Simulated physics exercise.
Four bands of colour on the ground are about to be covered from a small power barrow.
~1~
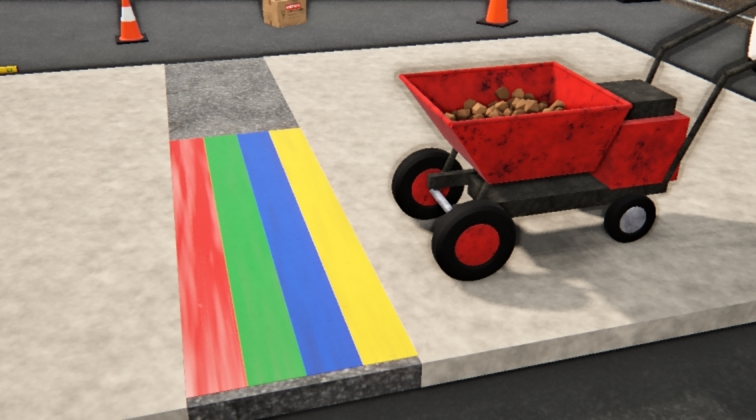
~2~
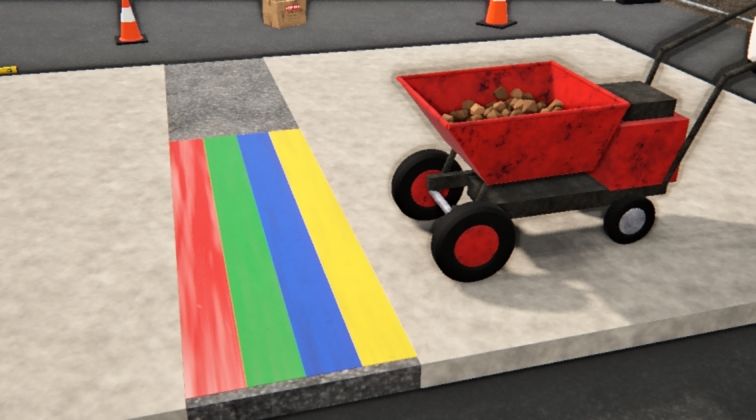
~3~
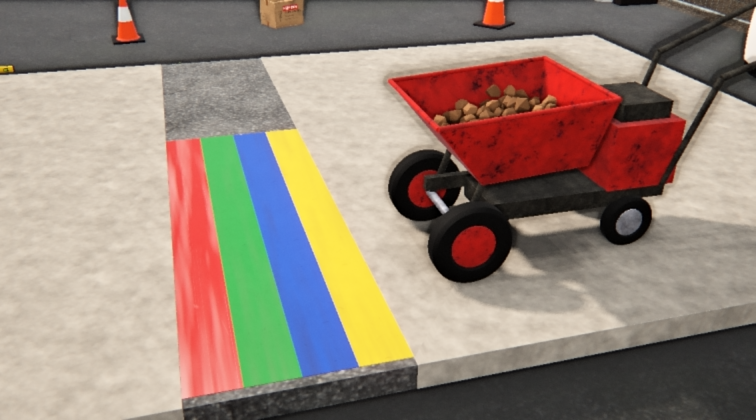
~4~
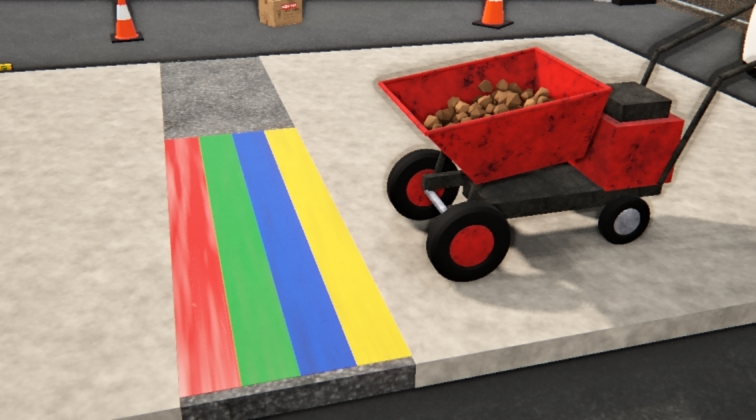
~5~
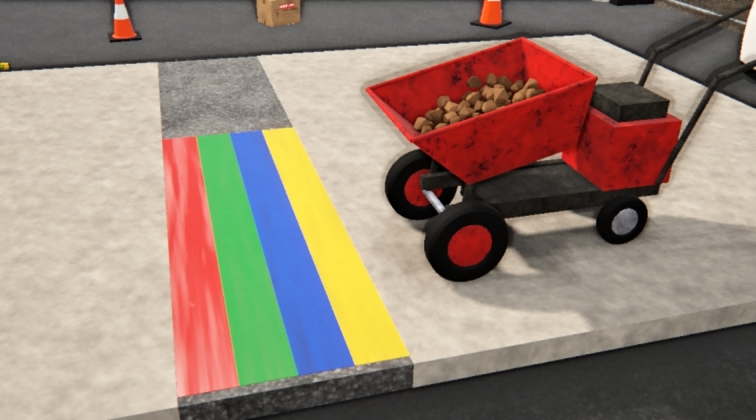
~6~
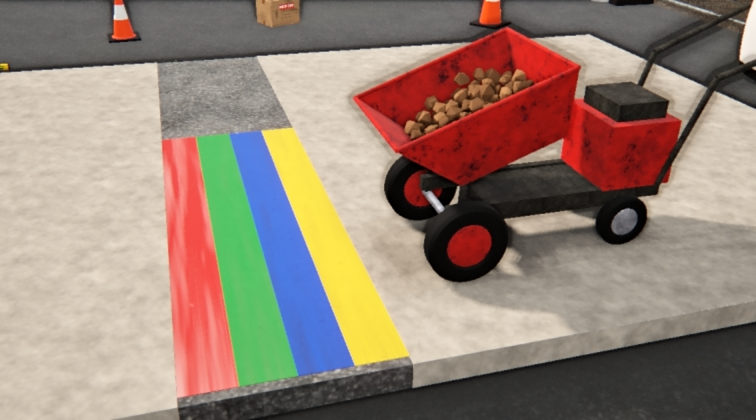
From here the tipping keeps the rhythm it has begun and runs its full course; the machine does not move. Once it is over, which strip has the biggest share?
Biggest share: The blue strip.
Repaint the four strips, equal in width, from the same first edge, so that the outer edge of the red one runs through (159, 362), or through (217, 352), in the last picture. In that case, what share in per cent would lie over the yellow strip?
Shares: Near 10 %; near 0 %.
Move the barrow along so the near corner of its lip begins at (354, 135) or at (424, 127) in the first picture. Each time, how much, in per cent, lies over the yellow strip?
First position: Some 0 percent; second position: Some 0 percent.
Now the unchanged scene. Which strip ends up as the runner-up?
Second place goes to the green one.
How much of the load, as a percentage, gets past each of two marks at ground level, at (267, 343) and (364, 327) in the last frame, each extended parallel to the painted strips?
In order: 20 percent, then 80 percent.
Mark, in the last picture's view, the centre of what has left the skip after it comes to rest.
Close to (274, 264), more or less.
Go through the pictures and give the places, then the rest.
In the first picture, lip of the skip at (451, 125), level; top of the load at (524, 120), clay clods; yellow strip at (373, 322); blue strip at (322, 331); green strip at (268, 340); red strip at (212, 349).
In the second picture, lip of the skip at (448, 127), level; top of the load at (522, 120).
In the third picture, lip of the skip at (439, 130), tipped barely; top of the load at (515, 118).
In the fourth picture, lip of the skip at (427, 134), tipped a little; top of the load at (520, 114).
In the fifth picture, lip of the skip at (412, 141), tipped a little; top of the load at (519, 101).
In the sixth picture, lip of the skip at (398, 151), tipped clearly; top of the load at (507, 103); yellow strip at (365, 322); blue strip at (313, 331); green strip at (259, 340); red strip at (203, 349).
Soon after the last picture, skip tipped steeply; all in the skip.
A little later, skip tipped right over; most in the skip; a small part over the blue strip; a stray few over the green strip.
Later still, skip tipped right over; about a quarter in the skip; a stray few over the yellow strip; about half over the blue strip; about a quarter over the green strip; a small part over the red strip.
At rest, skip tipped right over; about a quarter in the skip; a small part over the yellow strip; about a third over the blue strip; about a quarter over the green strip; a small part over the red strip; a stray few off the paint.
